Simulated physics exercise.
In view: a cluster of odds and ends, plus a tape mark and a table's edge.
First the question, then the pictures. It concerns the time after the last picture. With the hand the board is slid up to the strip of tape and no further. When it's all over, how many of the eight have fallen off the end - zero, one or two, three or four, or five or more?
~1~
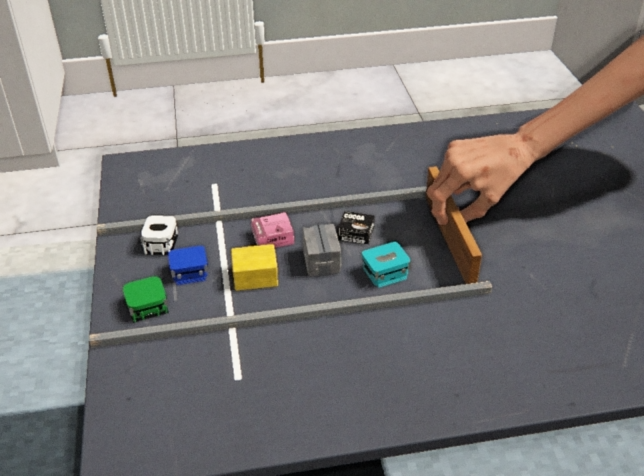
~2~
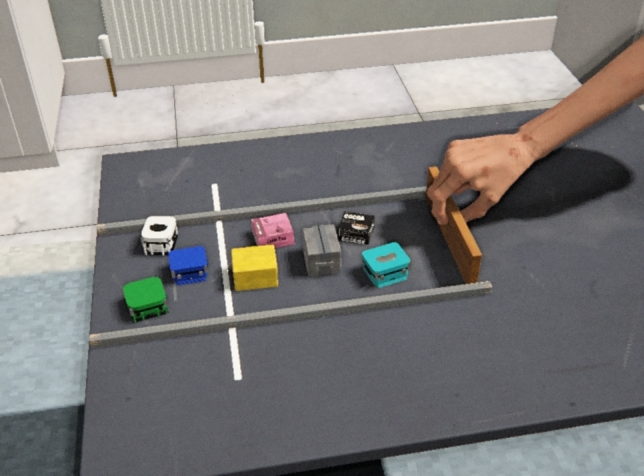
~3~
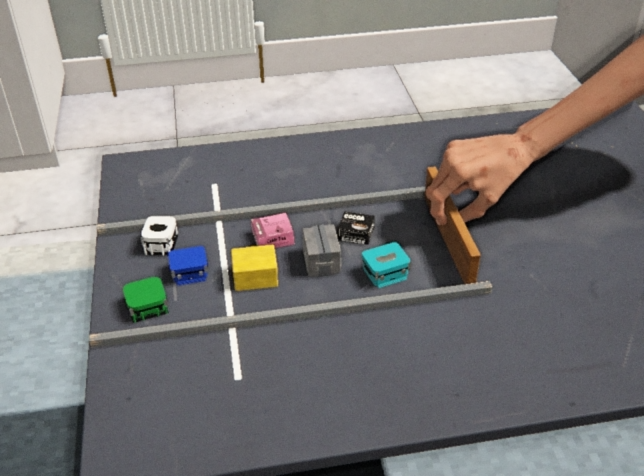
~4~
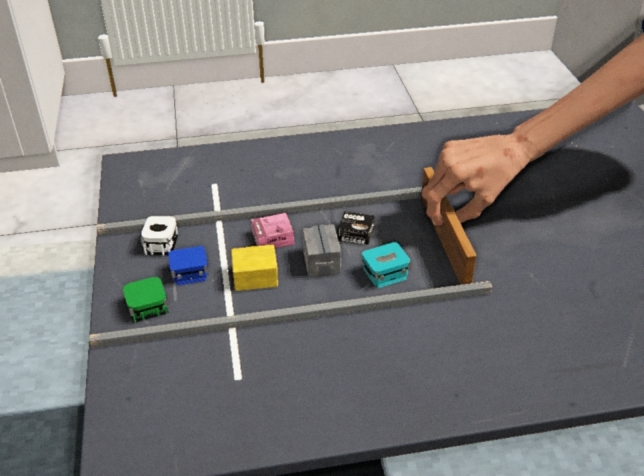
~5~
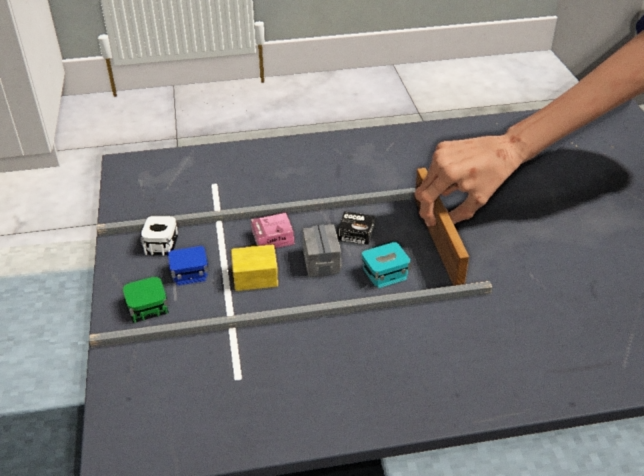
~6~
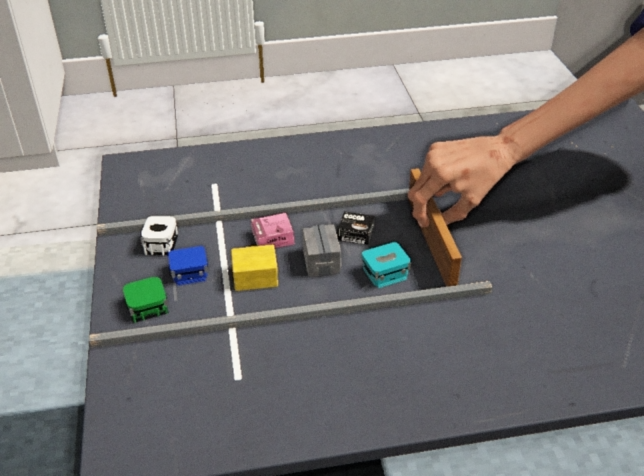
Ha, every last one stays up there.
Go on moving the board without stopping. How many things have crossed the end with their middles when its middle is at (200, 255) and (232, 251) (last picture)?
That gives counts of 1 and 0, in that order.
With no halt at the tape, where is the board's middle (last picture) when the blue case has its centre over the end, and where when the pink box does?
At (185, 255) for the blue case; at (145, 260) for the pink box.
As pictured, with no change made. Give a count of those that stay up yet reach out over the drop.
That comes to 1 of them.
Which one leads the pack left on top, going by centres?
Answer: The green case.
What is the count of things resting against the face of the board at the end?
That makes 2.
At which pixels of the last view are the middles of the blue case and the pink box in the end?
You'll see the blue case at (126, 265), with the pink box at (170, 241).
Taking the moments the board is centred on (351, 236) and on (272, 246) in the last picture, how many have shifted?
3 and 7.
Soon after, none off yet; green case at rest near (146, 300); white case at rest near (160, 236); blue case at rest near (189, 266).
At rest, the number that fall off is zero.
